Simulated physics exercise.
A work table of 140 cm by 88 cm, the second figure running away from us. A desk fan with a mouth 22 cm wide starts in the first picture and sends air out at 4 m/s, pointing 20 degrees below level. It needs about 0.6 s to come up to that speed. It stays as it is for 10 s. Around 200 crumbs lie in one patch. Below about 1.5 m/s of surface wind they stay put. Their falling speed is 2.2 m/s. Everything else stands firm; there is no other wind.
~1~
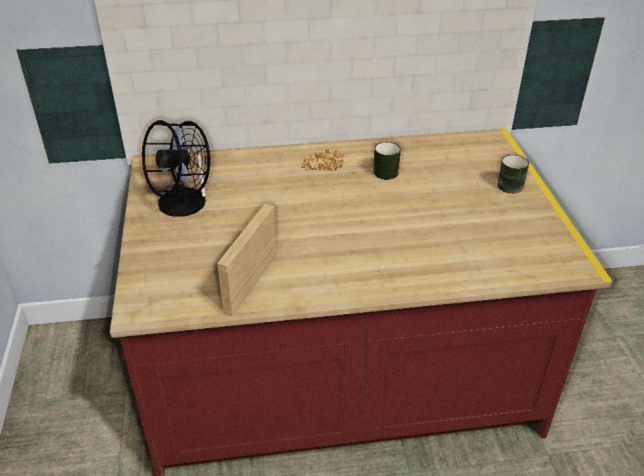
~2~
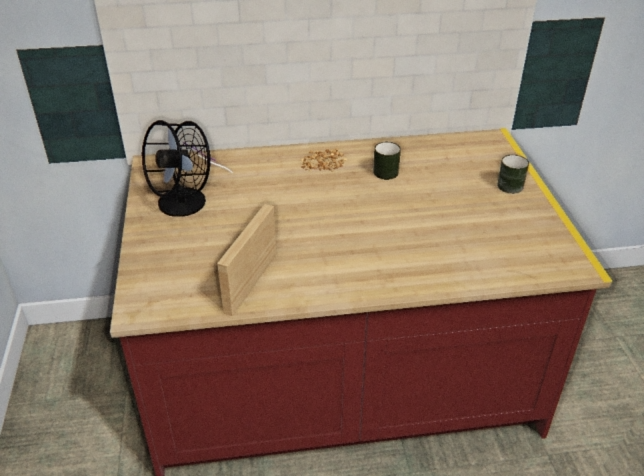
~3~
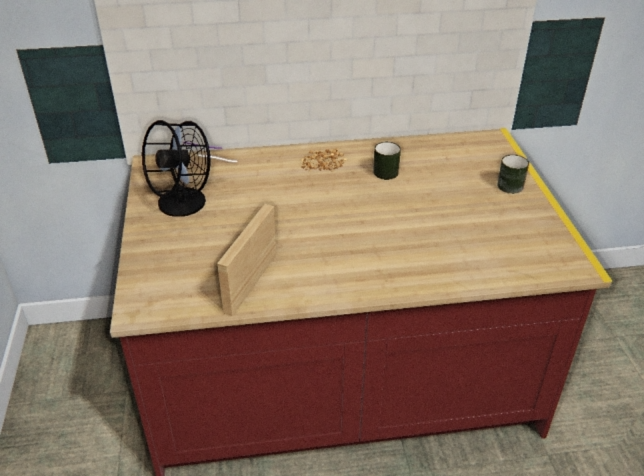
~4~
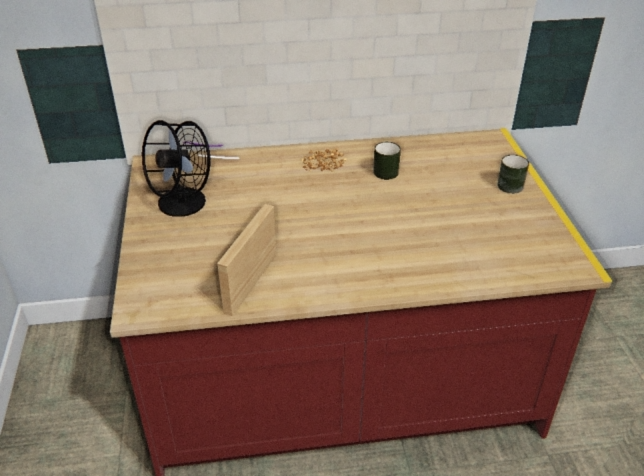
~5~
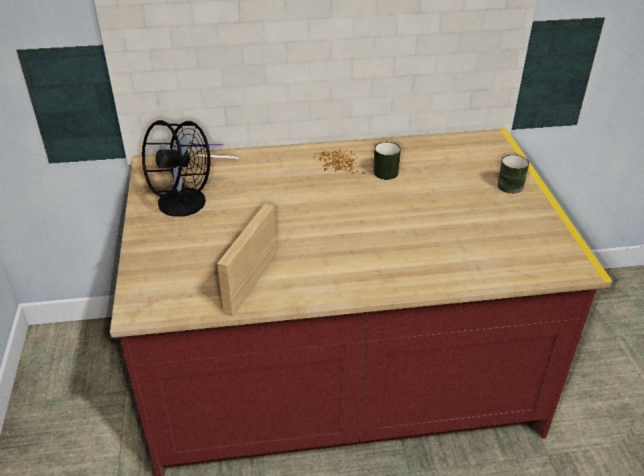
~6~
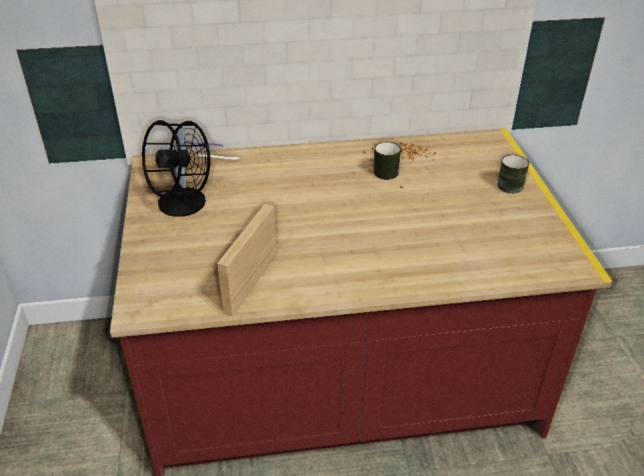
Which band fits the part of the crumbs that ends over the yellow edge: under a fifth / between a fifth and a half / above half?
Of the crumbs, over half end over the yellow edge.
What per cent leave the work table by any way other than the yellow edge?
Near 0 %.
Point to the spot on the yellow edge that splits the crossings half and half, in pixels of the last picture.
Around (522, 153).
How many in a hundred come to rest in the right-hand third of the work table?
About 2 %.
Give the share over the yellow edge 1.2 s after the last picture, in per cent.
About 90 %.
Then, 1.2 s after the last picture, 8 % are on the move or not yet settled, 94 % are over the yellow edge.
Then, 2.4 s after the last picture, 2 % are on the move or not yet settled, 97 % are over the yellow edge.
Then, 4.7 s after the last picture, 2 % are on the move or not yet settled, 98 % are over the yellow edge.
Then, 9.2 s after the last picture, at the end, 98 % are over the yellow edge.
